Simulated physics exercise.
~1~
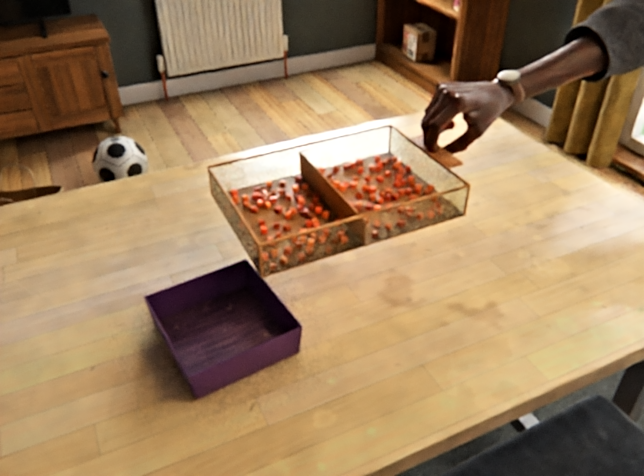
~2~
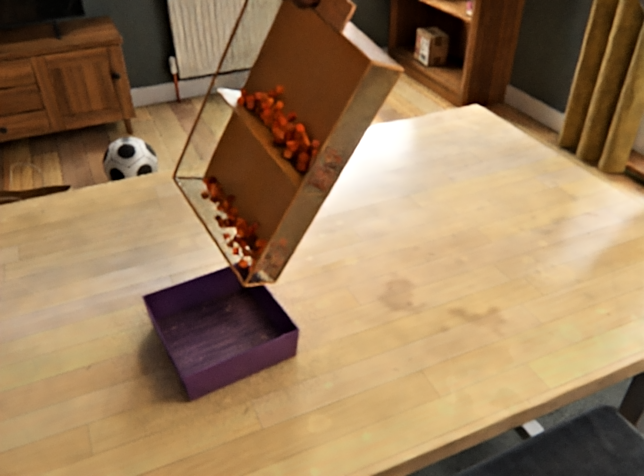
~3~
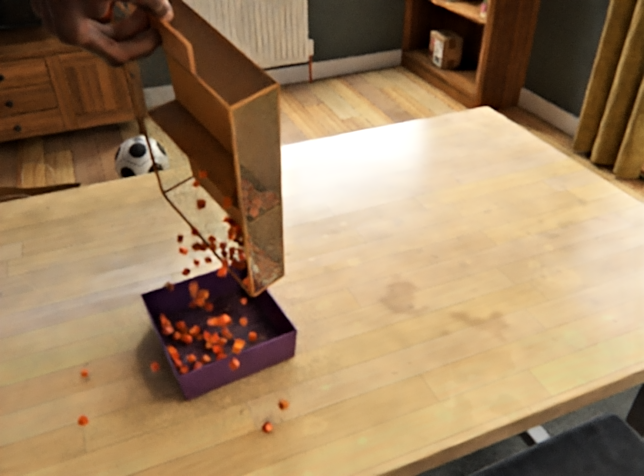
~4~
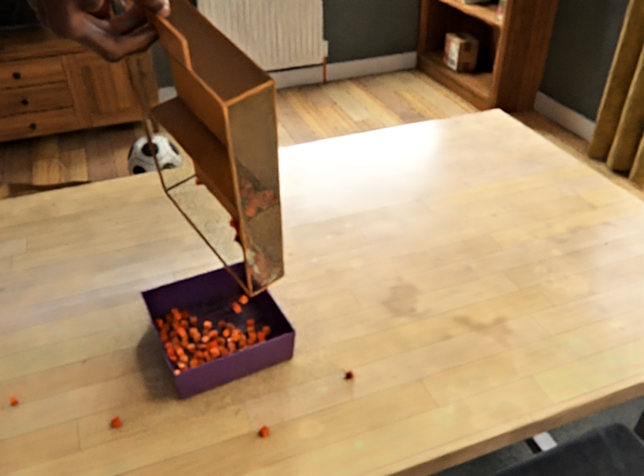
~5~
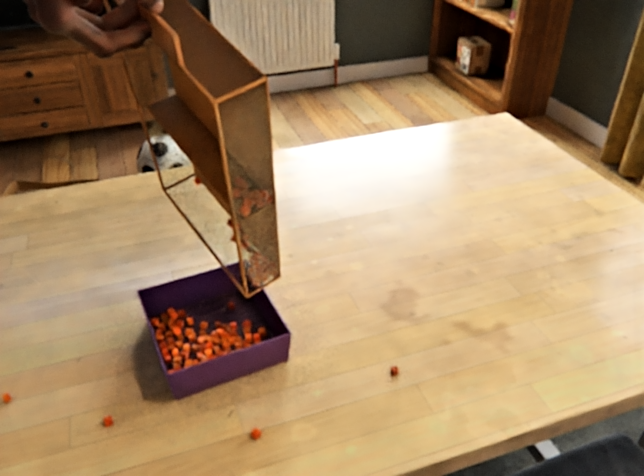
On a wooden table in a living room, a hand lifted a divided, clear-sided tray of orange carrot cubes and tipped it over a purple square tin; most tumbled in, a few scattered across the tabletop, and some stayed in the tilted tray.
